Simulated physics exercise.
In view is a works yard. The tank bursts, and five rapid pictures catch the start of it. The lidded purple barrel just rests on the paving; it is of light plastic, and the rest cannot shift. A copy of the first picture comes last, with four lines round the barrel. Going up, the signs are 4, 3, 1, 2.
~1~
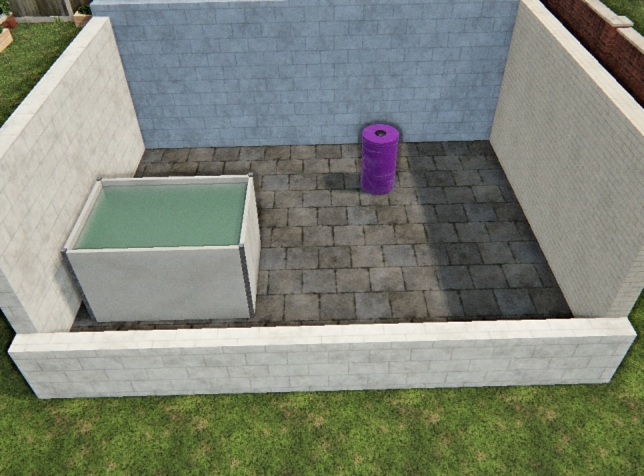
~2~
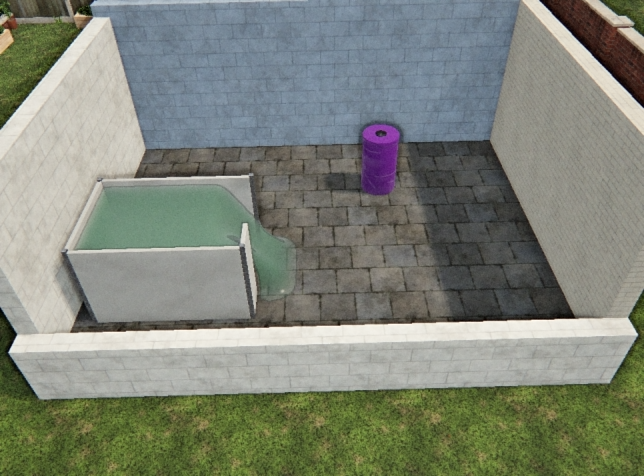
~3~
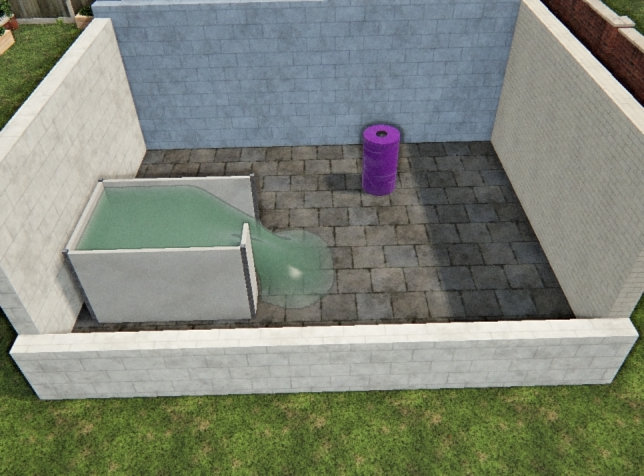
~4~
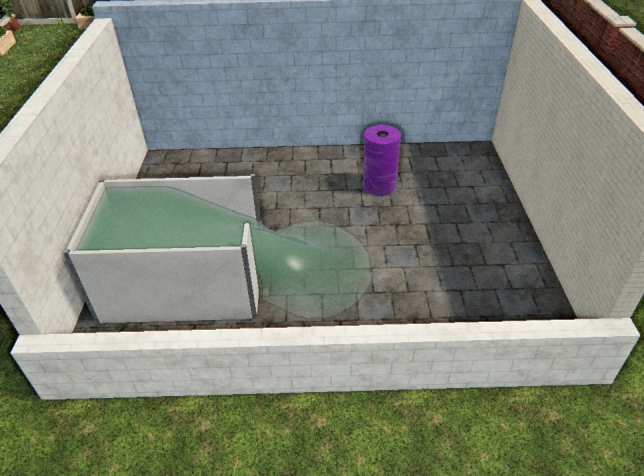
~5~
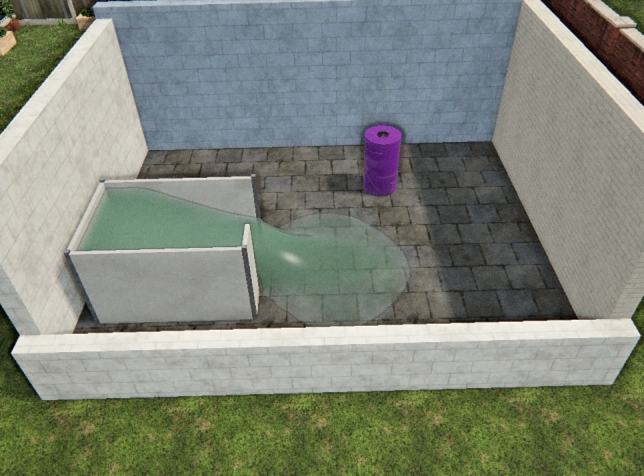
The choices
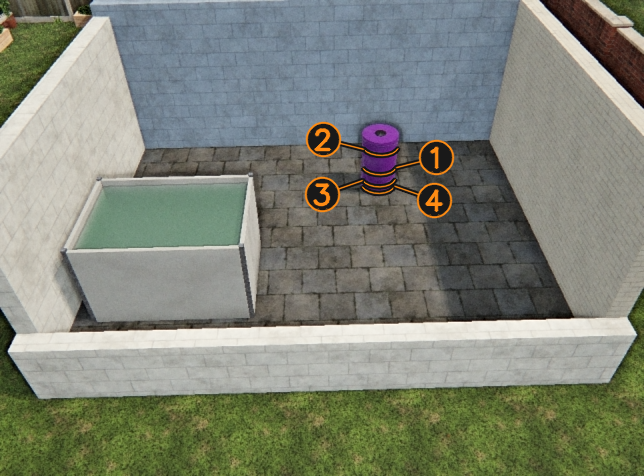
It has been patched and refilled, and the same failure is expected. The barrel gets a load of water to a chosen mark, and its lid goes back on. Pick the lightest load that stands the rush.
That is level 1.
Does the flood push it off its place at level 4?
Yes.
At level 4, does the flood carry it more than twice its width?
Yes.
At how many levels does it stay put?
Two of the four.
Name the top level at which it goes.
Level 3.
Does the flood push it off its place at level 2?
No, that is safe.
In orange, 1 at (380, 174); 2 at (382, 155); 3 at (380, 186); 4 at (379, 193); from the bottom up 4, 3, 1, 2.
If 1 is chosen, it does not move.
If 2 is chosen, it does not move.
If 3 is chosen, it is pushed about twice its own width away.
If 4 is chosen, it is pushed about 7 times its own width away.
